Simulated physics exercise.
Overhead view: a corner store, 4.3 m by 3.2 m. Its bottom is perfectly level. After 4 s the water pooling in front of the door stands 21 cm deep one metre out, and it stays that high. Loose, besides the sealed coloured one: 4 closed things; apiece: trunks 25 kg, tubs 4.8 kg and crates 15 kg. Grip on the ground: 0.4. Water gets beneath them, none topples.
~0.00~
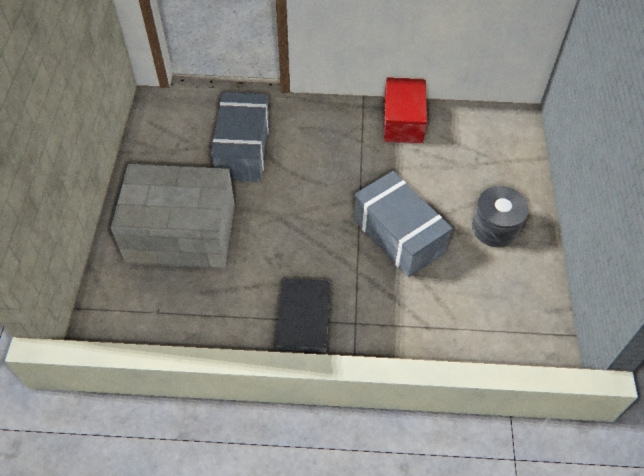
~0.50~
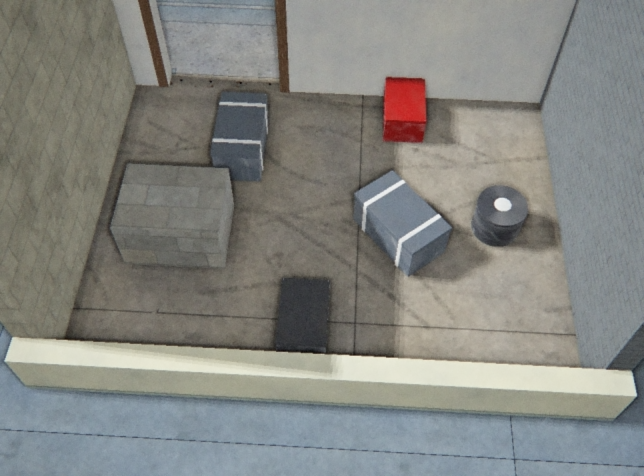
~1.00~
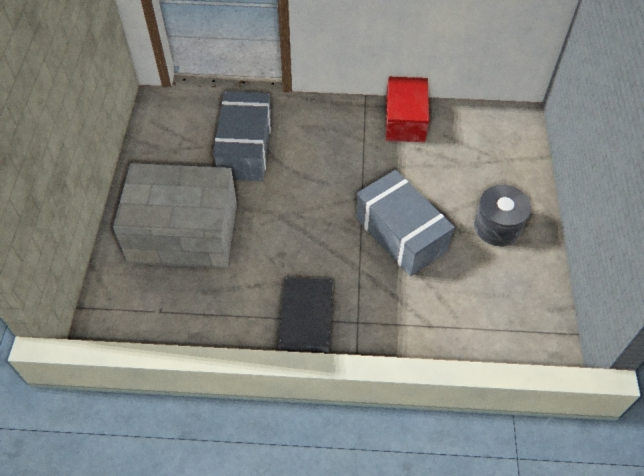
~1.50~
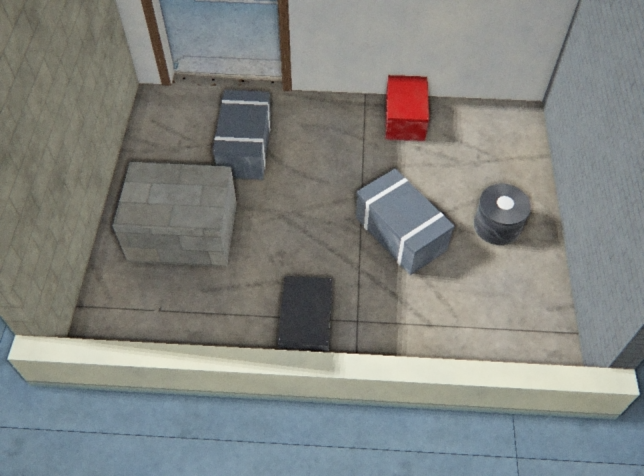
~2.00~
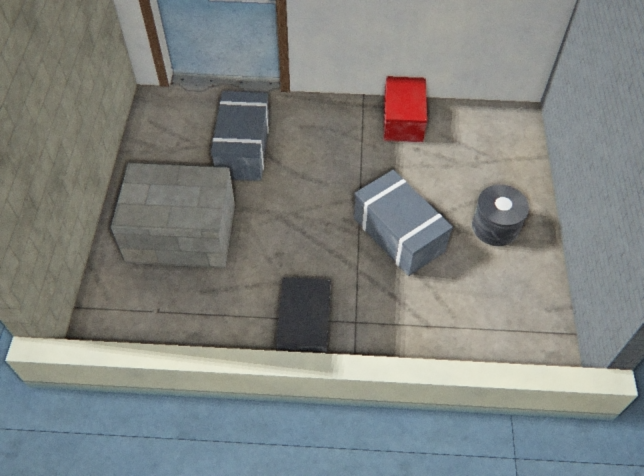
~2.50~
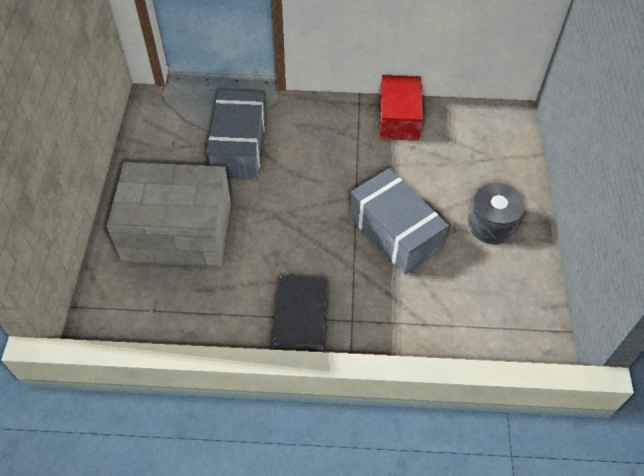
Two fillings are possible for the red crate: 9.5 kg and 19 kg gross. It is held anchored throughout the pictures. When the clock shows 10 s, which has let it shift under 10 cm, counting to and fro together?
Outcome: Only the large mass serves.
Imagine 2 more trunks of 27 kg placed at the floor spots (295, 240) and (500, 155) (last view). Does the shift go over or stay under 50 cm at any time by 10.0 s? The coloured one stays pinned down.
The first is further, the second not as far.
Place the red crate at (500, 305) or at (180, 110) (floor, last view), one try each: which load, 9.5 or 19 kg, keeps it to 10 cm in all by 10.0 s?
For the first spot both come up short, for the second both come up short.
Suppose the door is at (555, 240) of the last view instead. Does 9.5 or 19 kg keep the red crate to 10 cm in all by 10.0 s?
Under that change the large mass is required.
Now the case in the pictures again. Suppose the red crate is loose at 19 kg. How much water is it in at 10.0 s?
Around 4 cm.
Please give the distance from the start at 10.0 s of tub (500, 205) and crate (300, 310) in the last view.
They sit 50 cm and 200 cm away, in the order given.
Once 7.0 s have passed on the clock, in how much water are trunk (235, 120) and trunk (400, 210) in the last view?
5 and 3 cm.
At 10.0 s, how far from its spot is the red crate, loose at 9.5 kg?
About 100 cm.
After 3.5 s the red crate would be 0 cm from its start with 9.5 kg and 0 cm from its start with 19 kg; 0 cm of water round it then.
After 4.5 s the red crate would be 7 cm from its start with 9.5 kg and 0 cm from its start with 19 kg; 3 cm of water round it then.
After 7.0 s the red crate would be 48 cm from its start with 9.5 kg and 0 cm from its start with 19 kg; 2 cm of water round it then.
After 10.0 s the red crate would be 101 cm from its start with 9.5 kg and 0 cm from its start with 19 kg; 4 cm of water round it then.
